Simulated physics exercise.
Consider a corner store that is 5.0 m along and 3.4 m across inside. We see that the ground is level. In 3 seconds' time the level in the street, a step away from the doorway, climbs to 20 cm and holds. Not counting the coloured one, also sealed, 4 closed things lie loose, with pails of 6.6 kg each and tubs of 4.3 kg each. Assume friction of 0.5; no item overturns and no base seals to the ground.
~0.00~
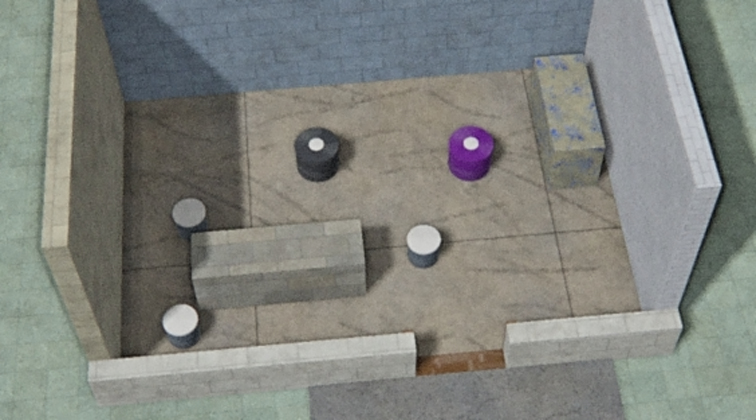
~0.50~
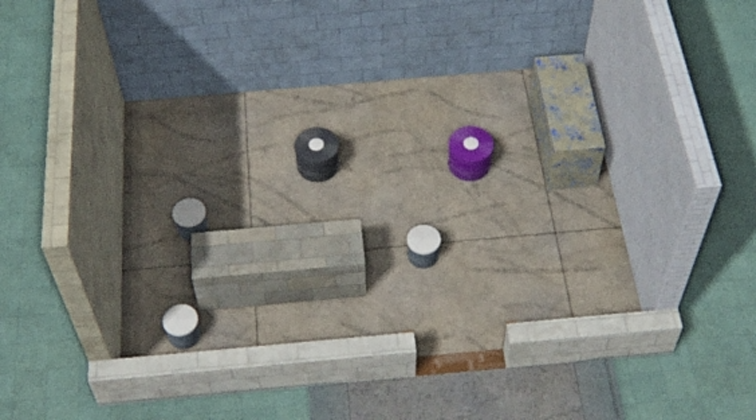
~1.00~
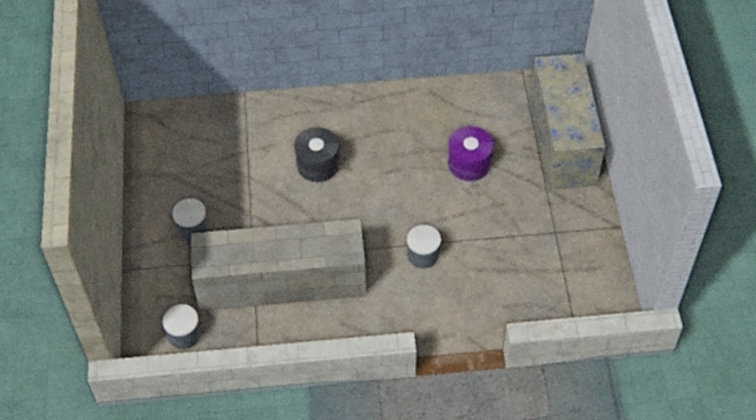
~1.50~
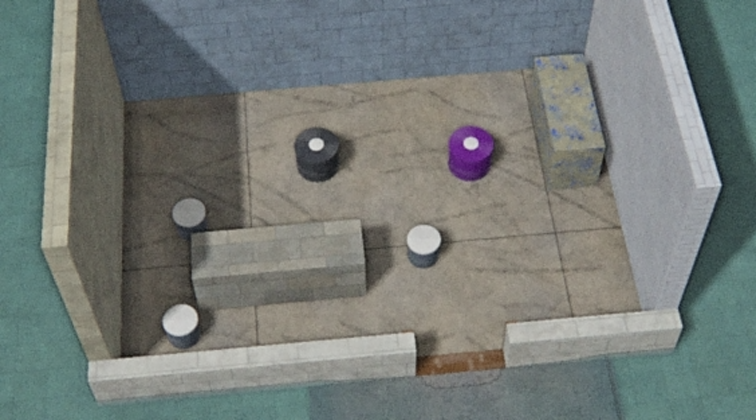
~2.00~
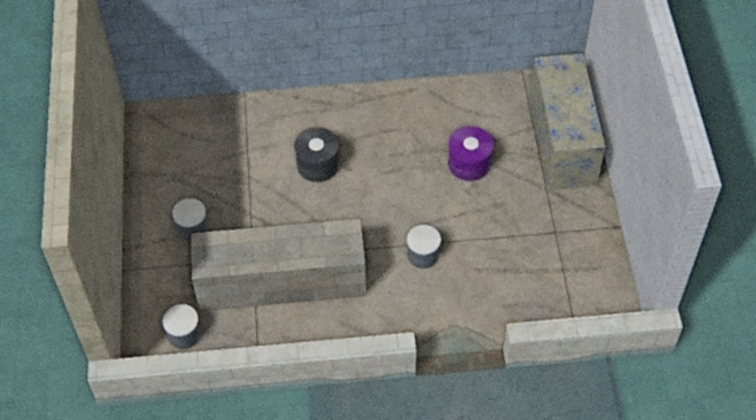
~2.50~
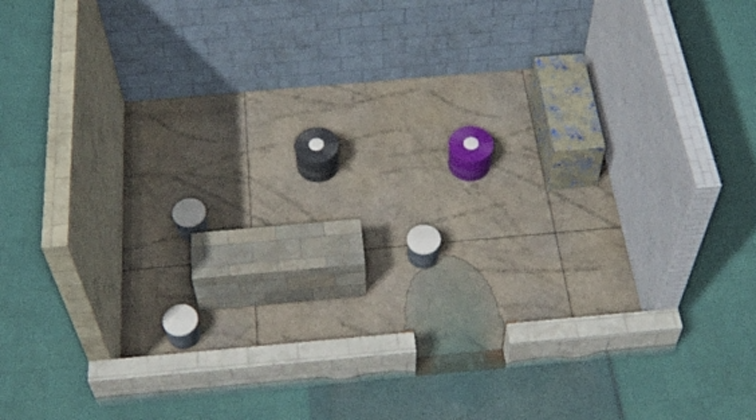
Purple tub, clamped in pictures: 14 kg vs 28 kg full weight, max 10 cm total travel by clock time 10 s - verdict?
Only the larger figure is plenty.
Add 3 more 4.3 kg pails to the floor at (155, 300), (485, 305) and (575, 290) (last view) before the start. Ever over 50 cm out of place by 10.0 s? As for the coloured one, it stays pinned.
Answer by position: Inside the range; outside the range; inside the range.
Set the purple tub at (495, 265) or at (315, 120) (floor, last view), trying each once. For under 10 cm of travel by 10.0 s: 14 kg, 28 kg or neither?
First try, only the heavier option works; second try, only the heavier option works.
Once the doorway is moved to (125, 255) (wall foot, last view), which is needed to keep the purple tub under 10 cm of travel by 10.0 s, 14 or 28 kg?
The small mass already works.
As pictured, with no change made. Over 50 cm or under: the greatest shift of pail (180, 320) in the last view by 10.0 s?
Result: Threshold not reached.
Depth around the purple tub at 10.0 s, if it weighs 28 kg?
Depth: Approx. 10 cm.
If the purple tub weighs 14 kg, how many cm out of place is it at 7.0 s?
Around 10 centimetres out of place.
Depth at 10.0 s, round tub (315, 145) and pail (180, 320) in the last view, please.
I'd put it at 6 cm and 5 cm respectively.
After 3.5 s the purple tub would be 0 cm from its start with 14 kg and 0 cm from its start with 28 kg; 2 cm of water round it then.
After 4.5 s the purple tub would be 2 cm from its start with 14 kg and 0 cm from its start with 28 kg; 5 cm of water round it then.
After 7.0 s the purple tub would be 10 cm from its start with 14 kg and 0 cm from its start with 28 kg; 5 cm of water round it then.
After 10.0 s the purple tub would be 62 cm from its start with 14 kg and 0 cm from its start with 28 kg; 10 cm of water round it then.
